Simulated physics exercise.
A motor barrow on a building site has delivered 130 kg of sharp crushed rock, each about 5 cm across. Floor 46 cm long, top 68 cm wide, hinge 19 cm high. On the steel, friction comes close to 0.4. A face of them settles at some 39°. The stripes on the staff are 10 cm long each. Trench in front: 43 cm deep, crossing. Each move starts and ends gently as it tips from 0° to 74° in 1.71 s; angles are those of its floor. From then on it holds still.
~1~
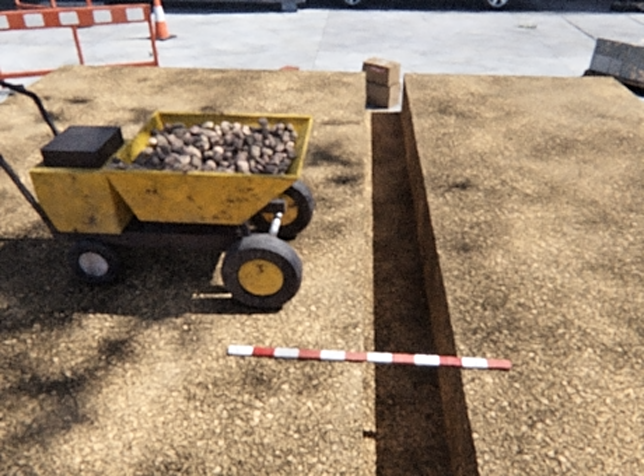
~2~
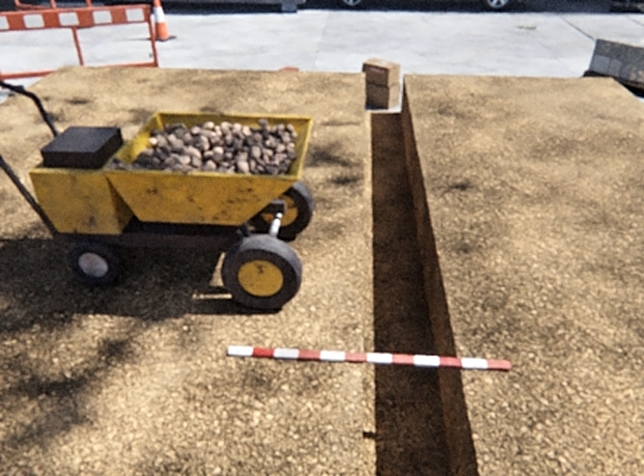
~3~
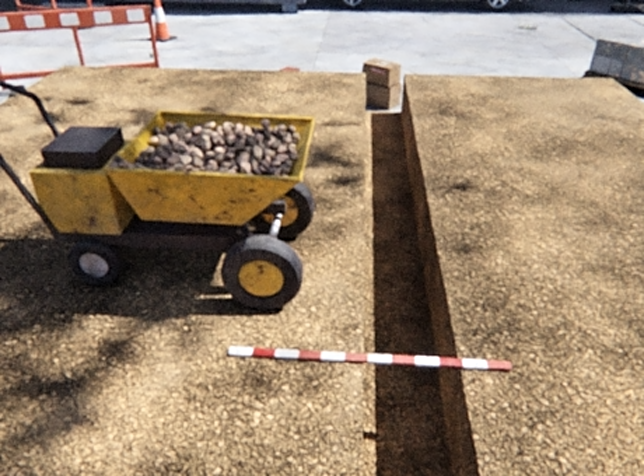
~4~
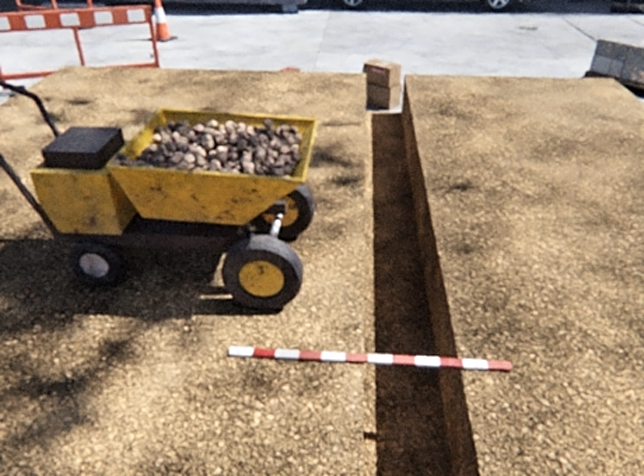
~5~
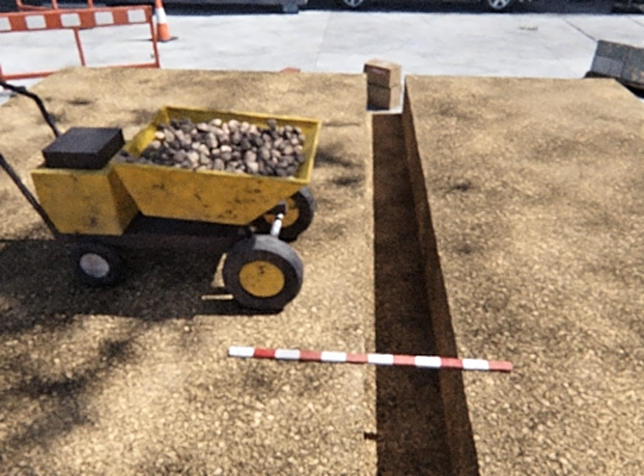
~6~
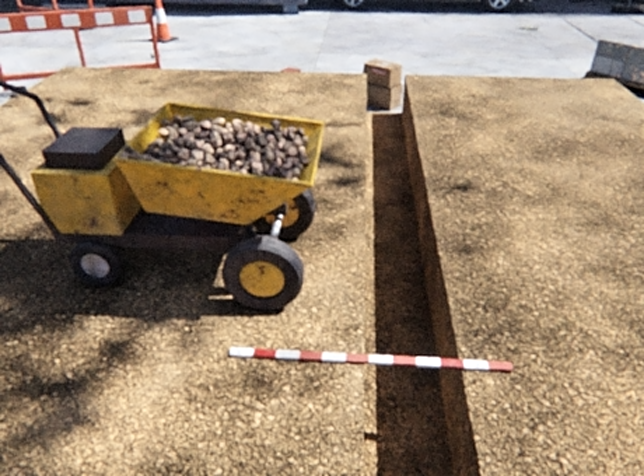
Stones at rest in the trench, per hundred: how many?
Approx. 99 %.
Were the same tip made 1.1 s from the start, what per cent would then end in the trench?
With that change, it comes to around 95 per cent.
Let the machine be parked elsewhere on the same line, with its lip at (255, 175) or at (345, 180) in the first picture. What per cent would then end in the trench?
First place: Near 100%; second place: Near 60%.
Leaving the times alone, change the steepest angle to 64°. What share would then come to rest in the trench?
The trench would hold about 90% of it.
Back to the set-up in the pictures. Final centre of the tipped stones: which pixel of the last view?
Roughly at (407, 324).
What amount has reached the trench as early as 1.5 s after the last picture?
Some 60 per cent of the load by that point.
Then, 1.0 s after the last picture the floor is at 62°, 99 % in the skip, 1 % in the trench; the foremost stones are at (393, 234).
Then, 1.5 s after the last picture the floor is at 74°, 41 % in the skip, 59 % in the trench, 1 % past the trench; the foremost stones are at (461, 283).
Then, 1.9 s after the last picture the floor is at 74°, 10 % in the skip, 89 % in the trench, 1 % past the trench; the foremost stones are at (493, 290).
Then, 3.8 s after the last picture the floor is at 74°, 0 % in the skip, 99 % in the trench, 1 % past the trench; the foremost stones are at (494, 291).
